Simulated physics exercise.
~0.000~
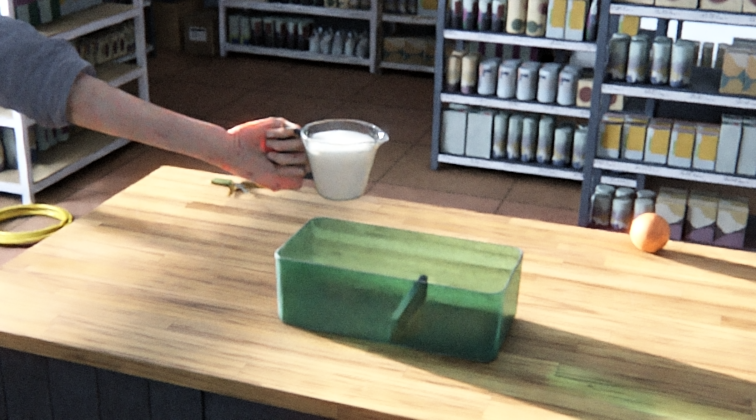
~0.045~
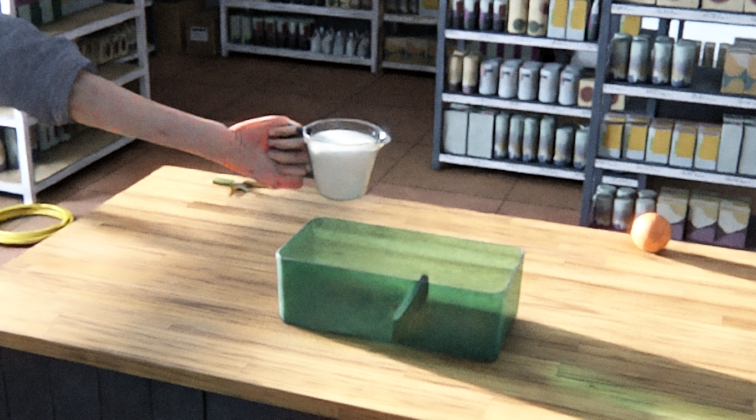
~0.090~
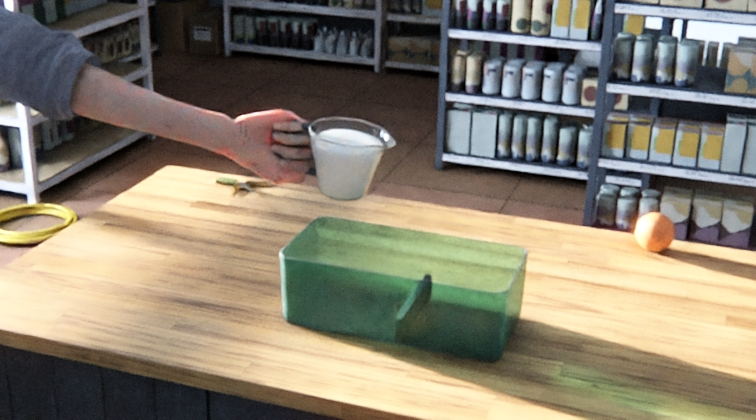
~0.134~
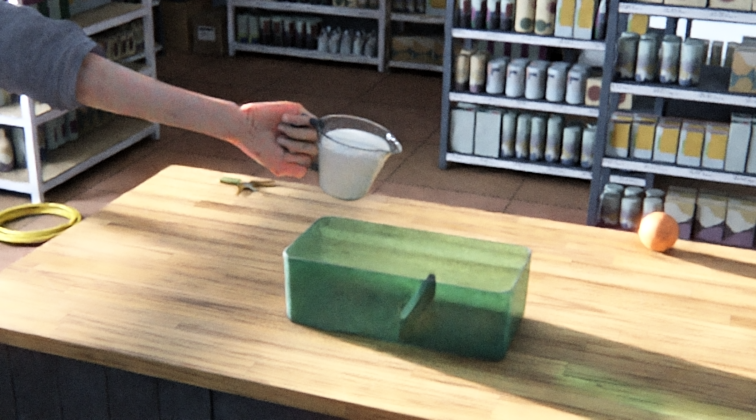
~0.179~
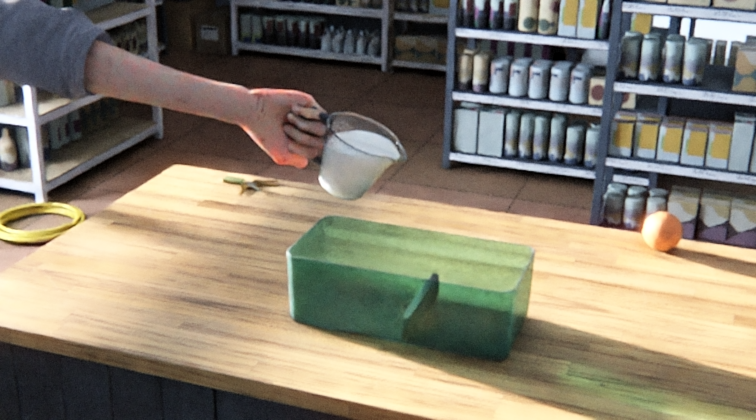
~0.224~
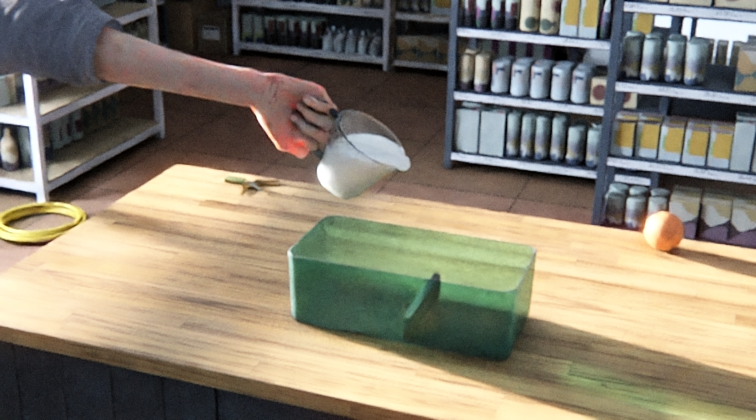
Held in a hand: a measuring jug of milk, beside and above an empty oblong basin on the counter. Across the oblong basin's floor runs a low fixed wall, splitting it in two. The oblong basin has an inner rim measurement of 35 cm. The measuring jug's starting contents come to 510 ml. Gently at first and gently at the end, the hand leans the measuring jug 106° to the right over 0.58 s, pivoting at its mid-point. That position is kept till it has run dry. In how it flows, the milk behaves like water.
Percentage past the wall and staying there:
46 percent.
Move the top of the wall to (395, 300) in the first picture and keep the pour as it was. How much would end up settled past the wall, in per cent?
Then roughly 85 per cent would end up there.
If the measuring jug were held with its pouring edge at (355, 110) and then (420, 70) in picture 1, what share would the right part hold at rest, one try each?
I'd say 10 percent on the first go, 80 percent on the next.
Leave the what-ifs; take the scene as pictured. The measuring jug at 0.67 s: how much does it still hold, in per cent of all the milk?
Around 2 percent of it.
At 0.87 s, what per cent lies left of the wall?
The left part holds some 52 per cent.
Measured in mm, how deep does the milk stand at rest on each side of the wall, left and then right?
Final reading - left some 8 mm, right some 10 mm.
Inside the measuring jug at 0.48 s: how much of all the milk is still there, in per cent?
32 %.
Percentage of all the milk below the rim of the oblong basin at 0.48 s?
Estimate - around 40 in a hundred parts.
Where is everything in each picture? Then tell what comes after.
It leans 0°; its right rim is at (388, 139); the milk meets the walls at (310, 136) and (377, 145); the oblong basin's rim runs from (294, 236) to (514, 272); the wall's top is at (410, 297), in the first frame.
It leans 2°; its right rim is at (390, 140); the milk meets the walls at (312, 135) and (378, 146), in the second frame.
It leans 6°; its right rim is at (395, 144); the milk meets the walls at (317, 134) and (383, 147), in the third frame.
It leans 13°; its right rim is at (401, 150); the milk meets the walls at (324, 133) and (390, 149), in the fourth frame.
It leans 23°; its right rim is at (406, 159); the milk meets the walls at (330, 136) and (400, 153), in the fifth frame.
It leans 34°; its right rim is at (408, 170); the milk meets the walls at (332, 141) and (405, 162); 2 per cent is over the edge, in the sixth frame.
Then, 0.48 s in, the tilt is 99° and 32 per cent is still to pour, 7 is left of the wall and 32 right of it.
Then, 0.67 s in, the tilt is 106° and 2 per cent is still to pour, 46 is left of the wall and 46 right of it.
Then, 0.87 s in, the tilt is 106° and 0 per cent is still to pour, 53 is left of the wall and 45 right of it.
Then, 1.08 s in, the tilt is 106° and 0 per cent is still to pour, 53 is left of the wall and 46 right of it.
Finally, 53 per cent lies left of the wall, 46 right of it and 2 outside.
